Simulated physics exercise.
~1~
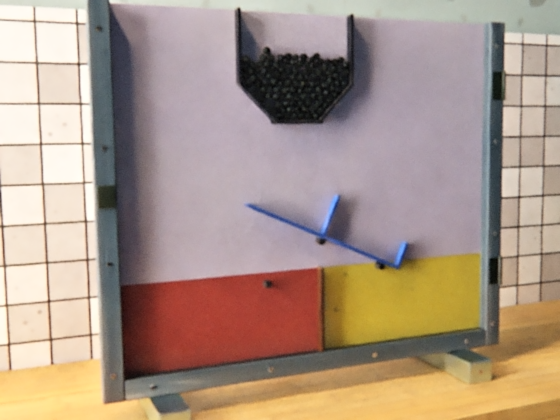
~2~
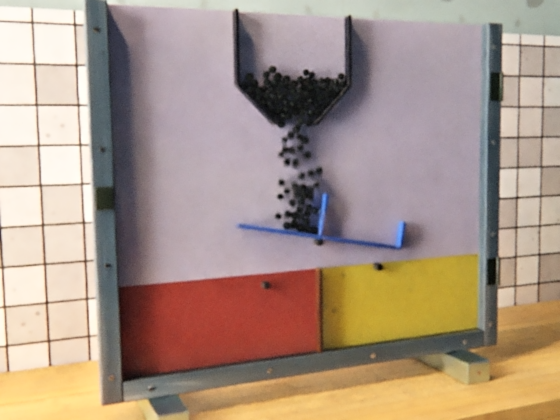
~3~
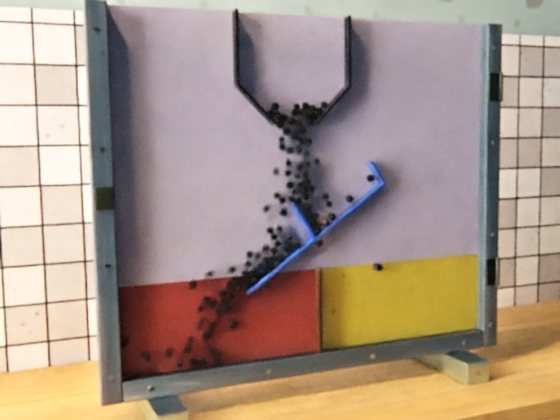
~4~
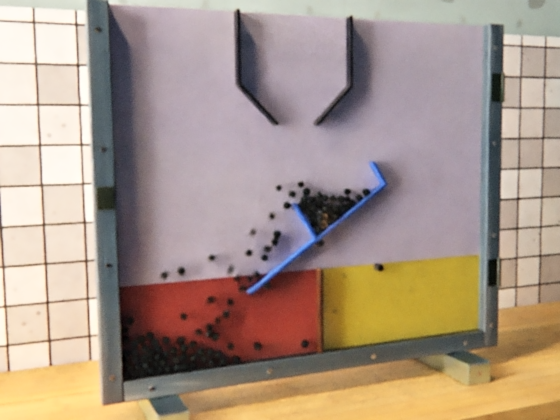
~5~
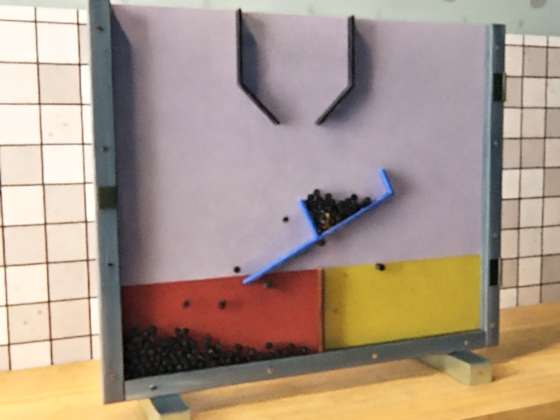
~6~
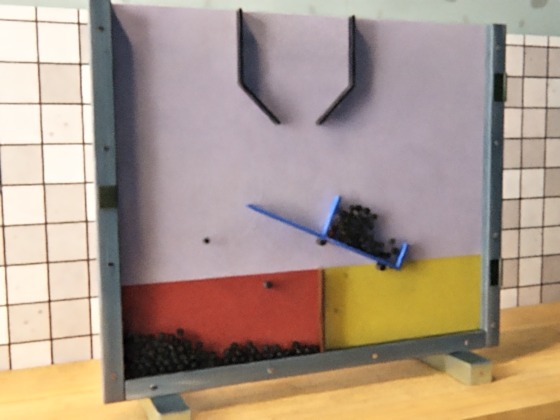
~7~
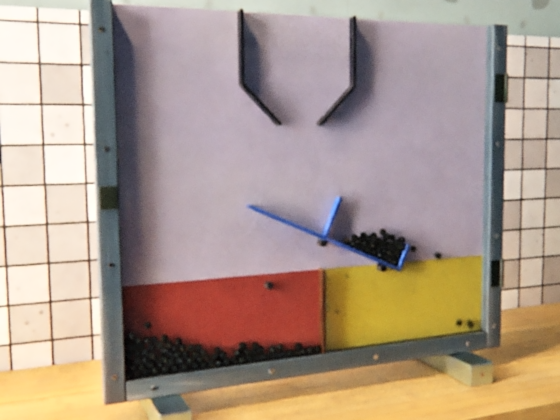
Behind the window of an upright case standing on a wooden surface, small black beads fill a hopper above a tilted blue tray, with a red bin at lower left and a yellow one at lower right. The beads pour down onto the tray, which swings so its left end drops steeply. Many slide off leftward and heap up in the red bin, while others stay piled against the middle upright. Once the hopper is empty, the tray rocks back, right end down. A few beads reach the yellow bin, and a small pile remains against the tray's right stop.
